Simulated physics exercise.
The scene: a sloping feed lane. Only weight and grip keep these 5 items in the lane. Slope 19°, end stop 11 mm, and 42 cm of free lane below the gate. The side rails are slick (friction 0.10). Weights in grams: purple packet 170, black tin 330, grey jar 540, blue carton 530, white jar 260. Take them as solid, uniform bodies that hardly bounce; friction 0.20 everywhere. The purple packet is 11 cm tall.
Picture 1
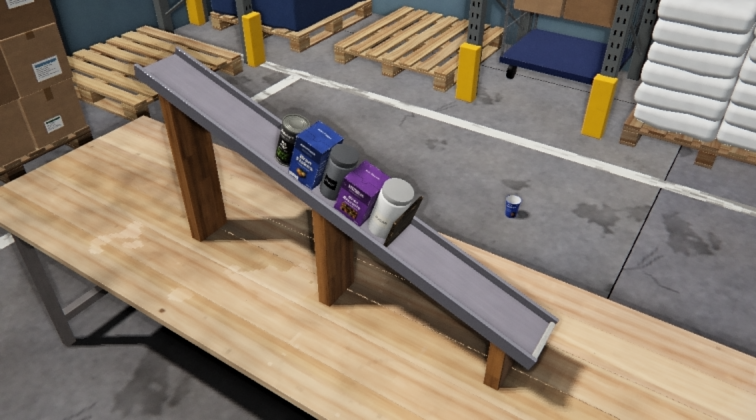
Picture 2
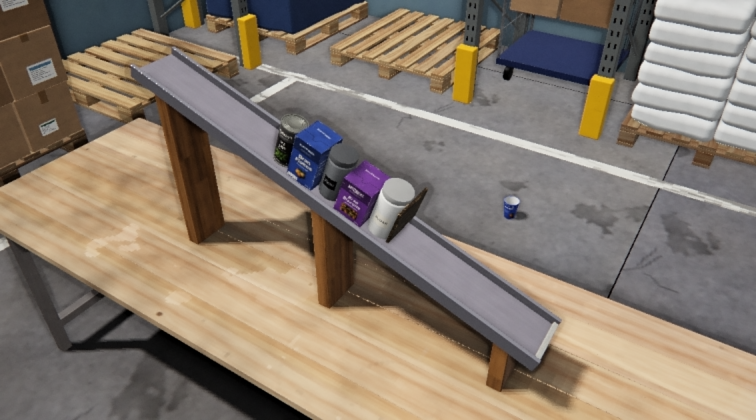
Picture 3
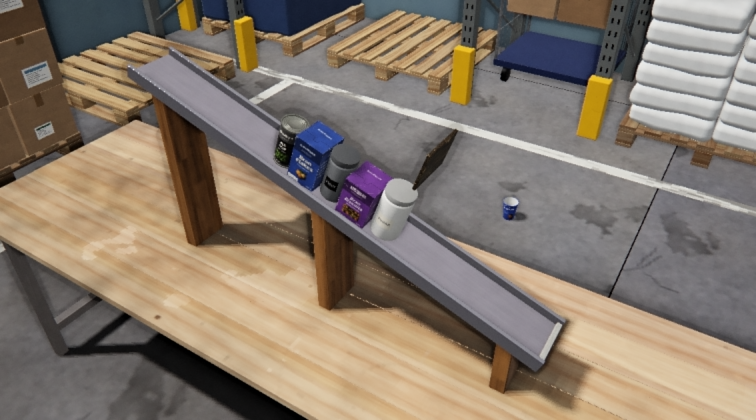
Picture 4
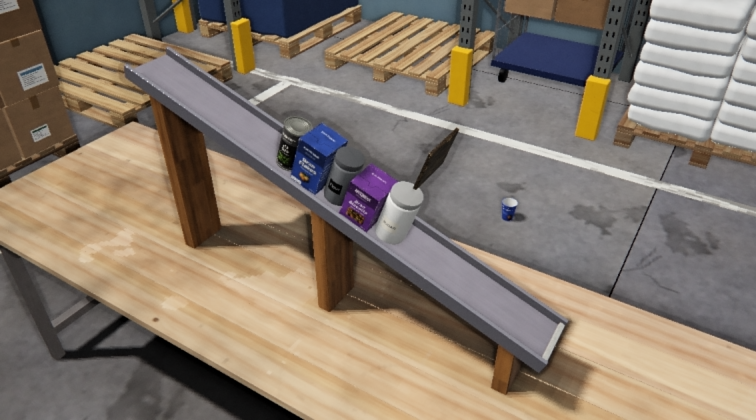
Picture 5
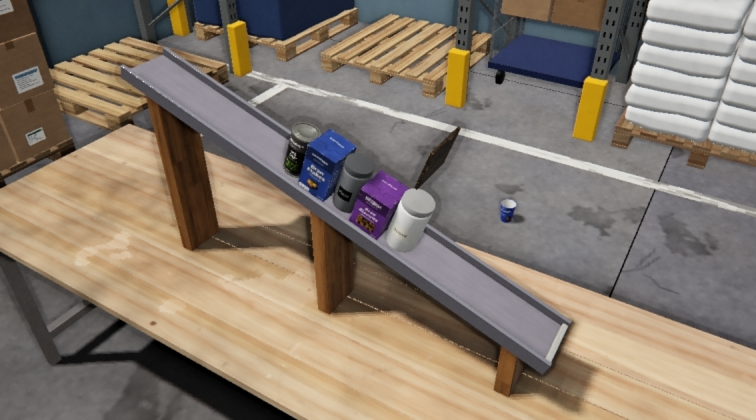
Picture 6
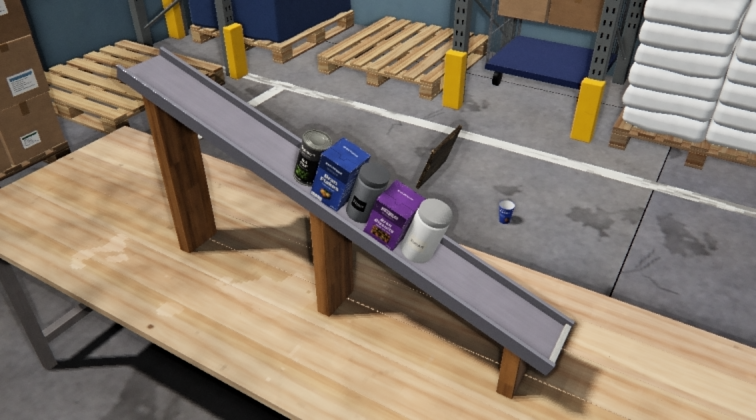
A grey sloping lane on wooden legs stands across a pale wooden table in a warehouse, seen from above, with pallets, yellow posts and stacked white sacks behind. Partway down sit a dark tin or jar, a blue carton, a grey container, a purple packet and a white jar, touching in a row. The dark gate swings clear, then the row slides together a short way down to the right, while the view shifts slightly.
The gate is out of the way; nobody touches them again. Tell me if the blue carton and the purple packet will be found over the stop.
The blue carton stops in the lane, the purple packet stops in the lane.
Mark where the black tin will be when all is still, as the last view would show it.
Around (466, 257).
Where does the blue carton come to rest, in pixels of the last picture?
At about (492, 278).
Then, 0.30 s later than the last frame, leader 12 cm from the stop; purple packet near (471, 267); blue carton near (411, 223).
Then, 0.50 s later than the last frame, blue carton rocked 12° off its seat near (469, 255); purple packet rocked 12° off its seat near (526, 300); black tin rocked 14° off its seat.
When it is over, over the stop, white jar; the other 4 in the lane. In the last view, blue carton near (492, 278), purple packet near (551, 321).
